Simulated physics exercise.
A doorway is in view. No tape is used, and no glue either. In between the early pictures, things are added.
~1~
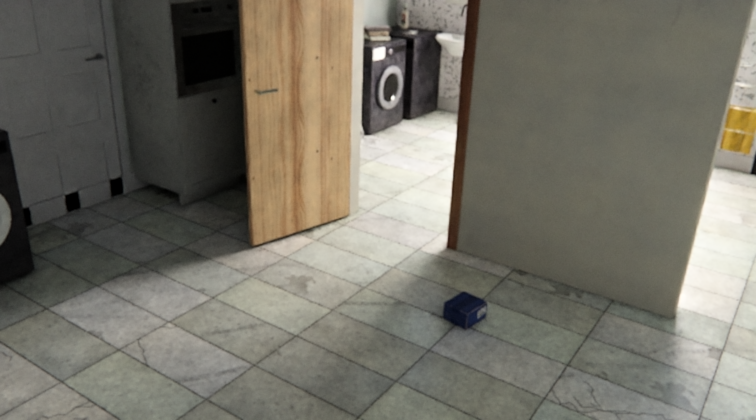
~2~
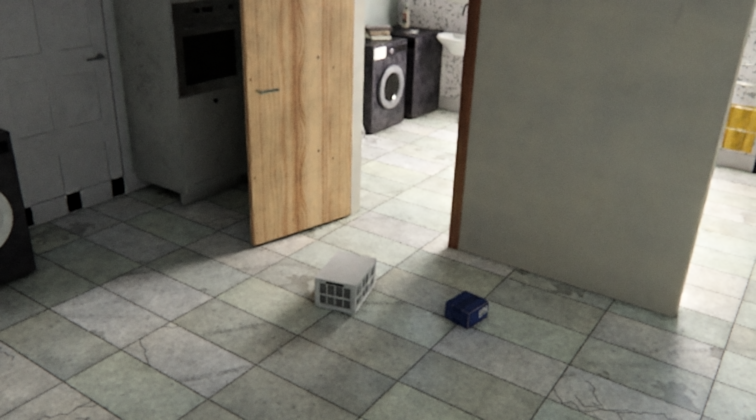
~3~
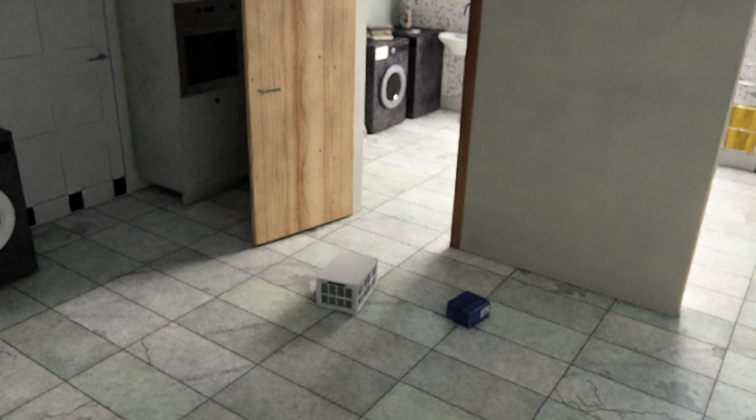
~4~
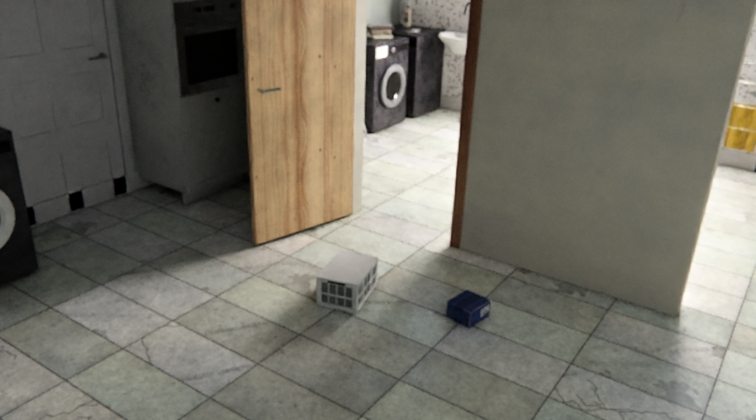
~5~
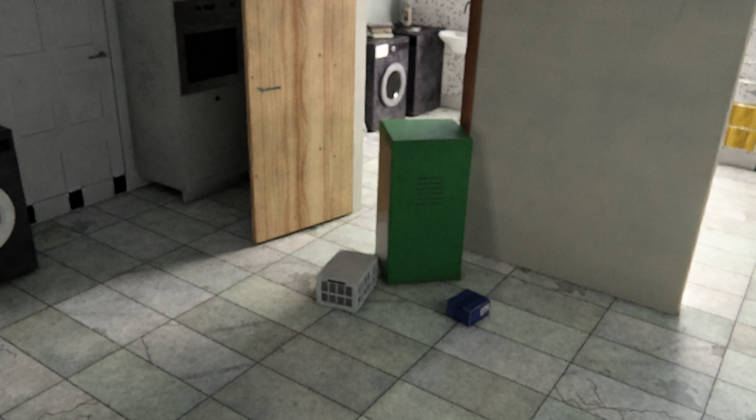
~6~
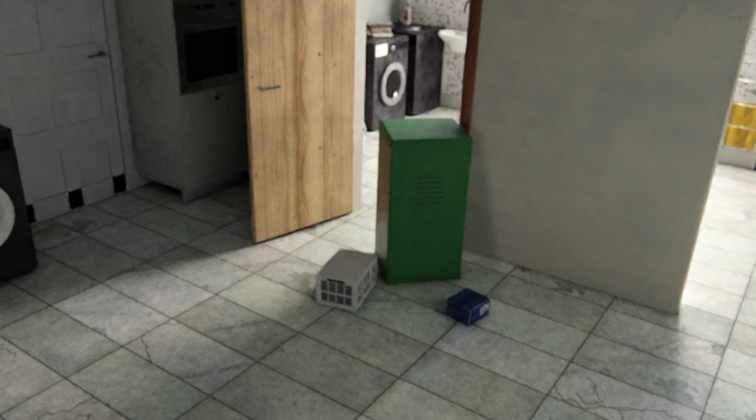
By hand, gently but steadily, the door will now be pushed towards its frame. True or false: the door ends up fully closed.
False.
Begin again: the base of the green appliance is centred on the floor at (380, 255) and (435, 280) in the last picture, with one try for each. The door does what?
On the first try the door is obstructed, and on the second it finishes its swing.
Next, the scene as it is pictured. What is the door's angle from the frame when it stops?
Close to 40 degrees, I'd say.
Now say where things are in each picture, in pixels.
In the first frame, door wide open and still; blue parcel (465, 310).
In the second frame, door wide open and still; blue parcel (467, 310); white crate (346, 281).
In the third frame, door wide open and still; blue parcel (468, 309); white crate (348, 281).
In the fourth frame, door wide open and still; blue parcel (468, 309); white crate (348, 280).
In the fifth frame, door wide open and still; blue parcel (468, 308); white crate (348, 279).
In the sixth frame, door wide open and still; green appliance (420, 200); blue parcel (468, 307).
Then, 0.70 s later than the last frame, door at 84°.
Then, 1.10 s later than the last frame, door at 61°.
When it is over, door at 41°; all 3 as before. End places, in pixels of the last picture, green appliance near (422, 200).
